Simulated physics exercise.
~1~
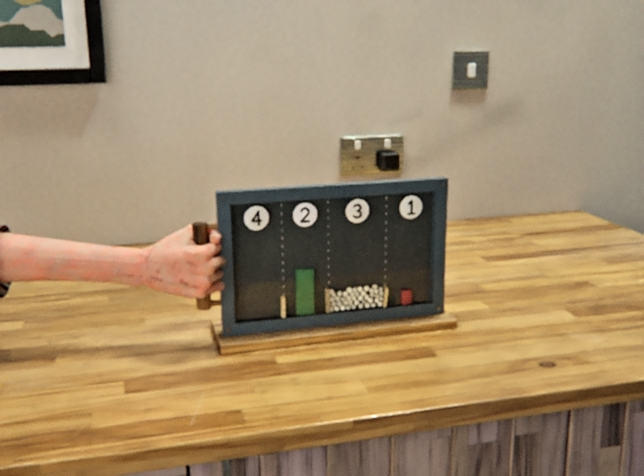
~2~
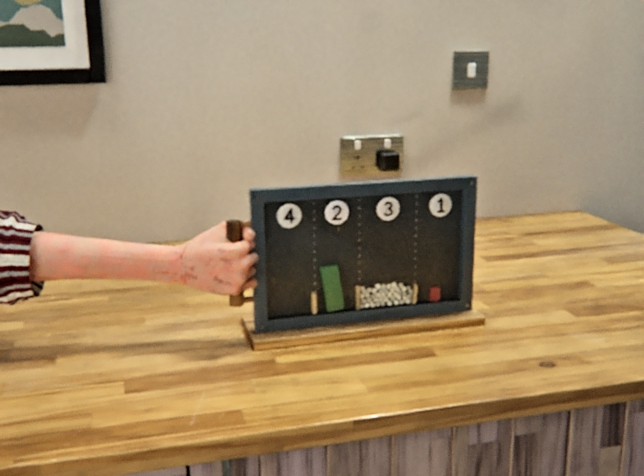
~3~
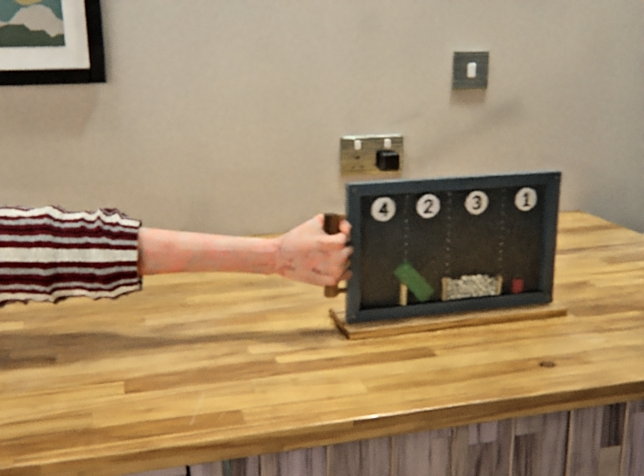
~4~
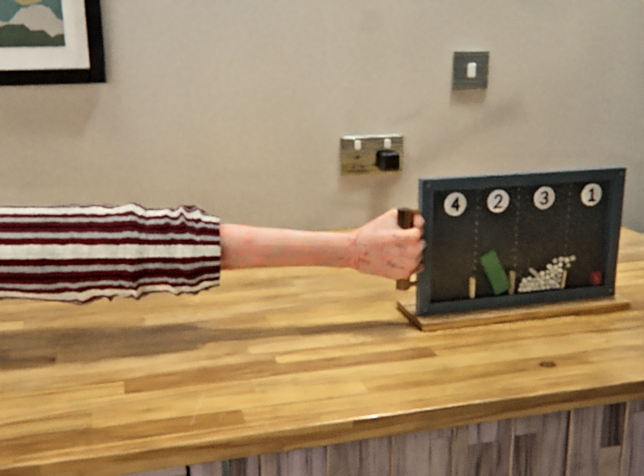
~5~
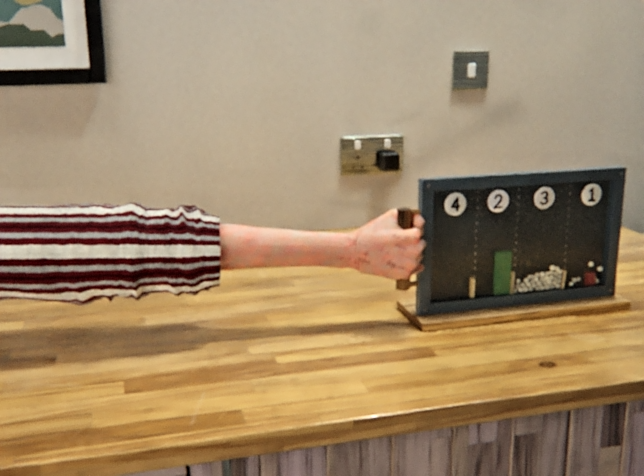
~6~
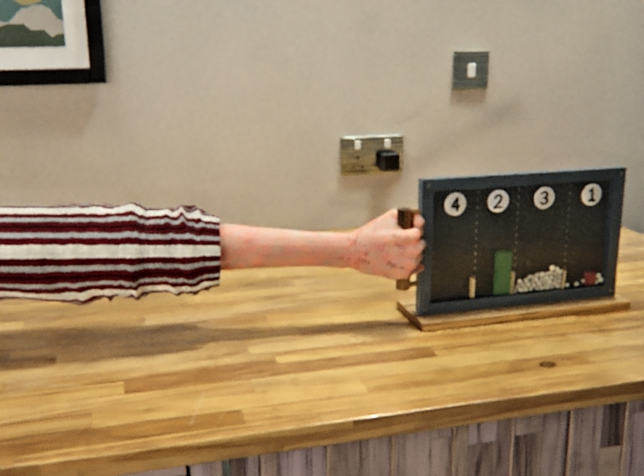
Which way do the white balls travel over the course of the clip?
They travel to the right, carried along with the case, and some spill further right around the red block.
A hand at the end of a striped sleeve grips the handle of a dark, flat case on a wooden counter, seen from the front before a plain wall with a socket and switch. Behind its window are four numbered strips, a green block, a bed of white balls and a small red block at the right. The arm pushes the case to the right, and the green block leans left. As the case stops, the balls heap up towards the right. Some spill around the red block, the green block stands upright again, and everything settles.
